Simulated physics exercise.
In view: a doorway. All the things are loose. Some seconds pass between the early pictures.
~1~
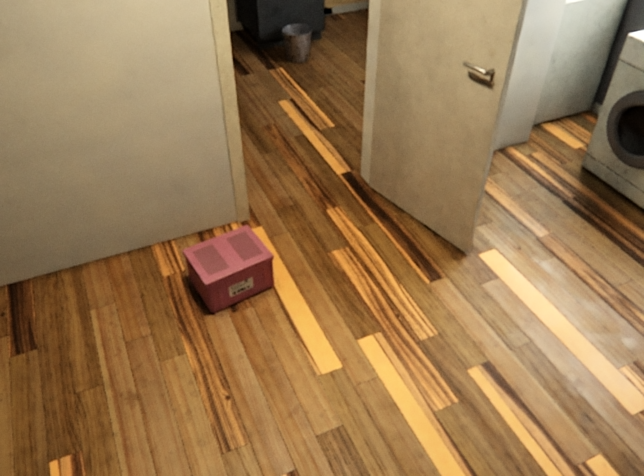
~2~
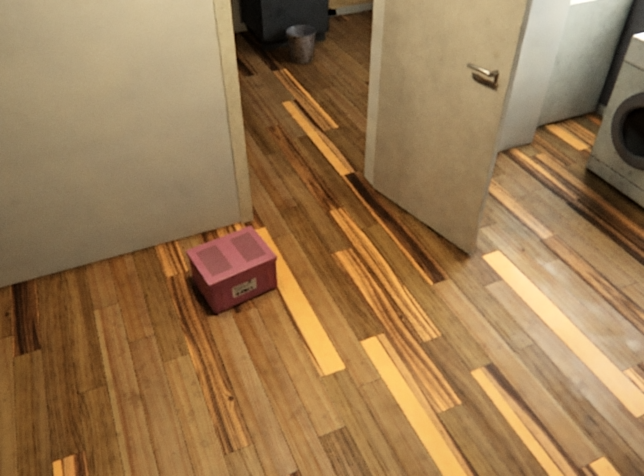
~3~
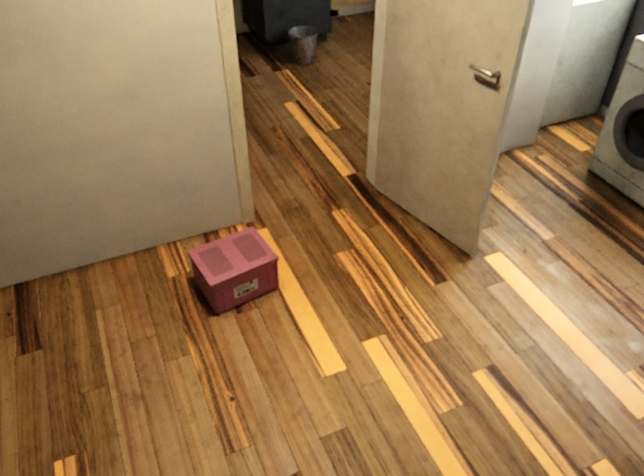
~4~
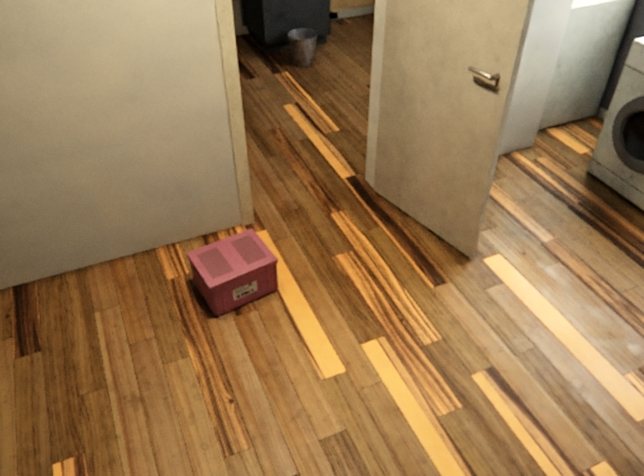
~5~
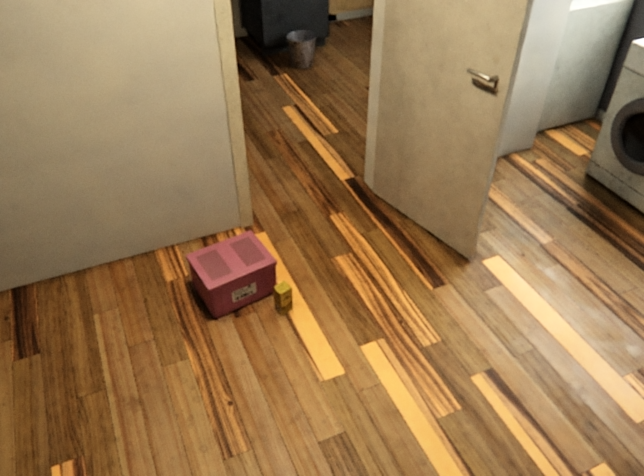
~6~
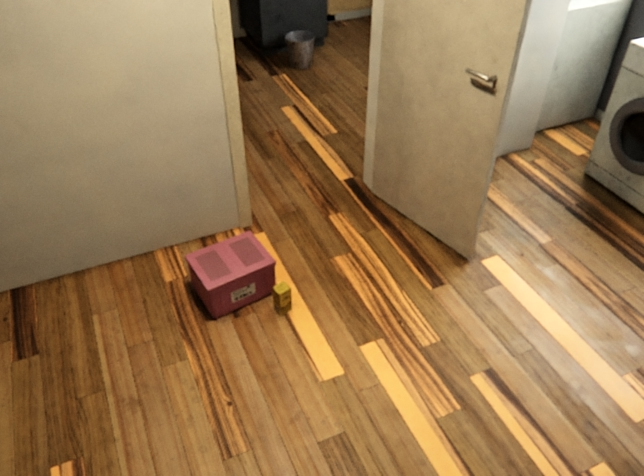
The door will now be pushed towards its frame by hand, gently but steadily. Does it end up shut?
As it turns out, it reaches the frame.
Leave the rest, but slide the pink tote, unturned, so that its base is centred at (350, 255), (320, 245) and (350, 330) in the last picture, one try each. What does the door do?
First, it is blocked; second, it stops short; third, it shuts.
Then, 0.70 s later than the last frame, open by 87°.
Then, 1.30 s later than the last frame, open by 59°.
Then, 1.80 s later than the last frame, open by 35°.
Then, 2.30 s later than the last frame, open by 11°.
When it is over, open by 0°; both as before. End places, in pixels of the last picture, yellow carton near (282, 299).
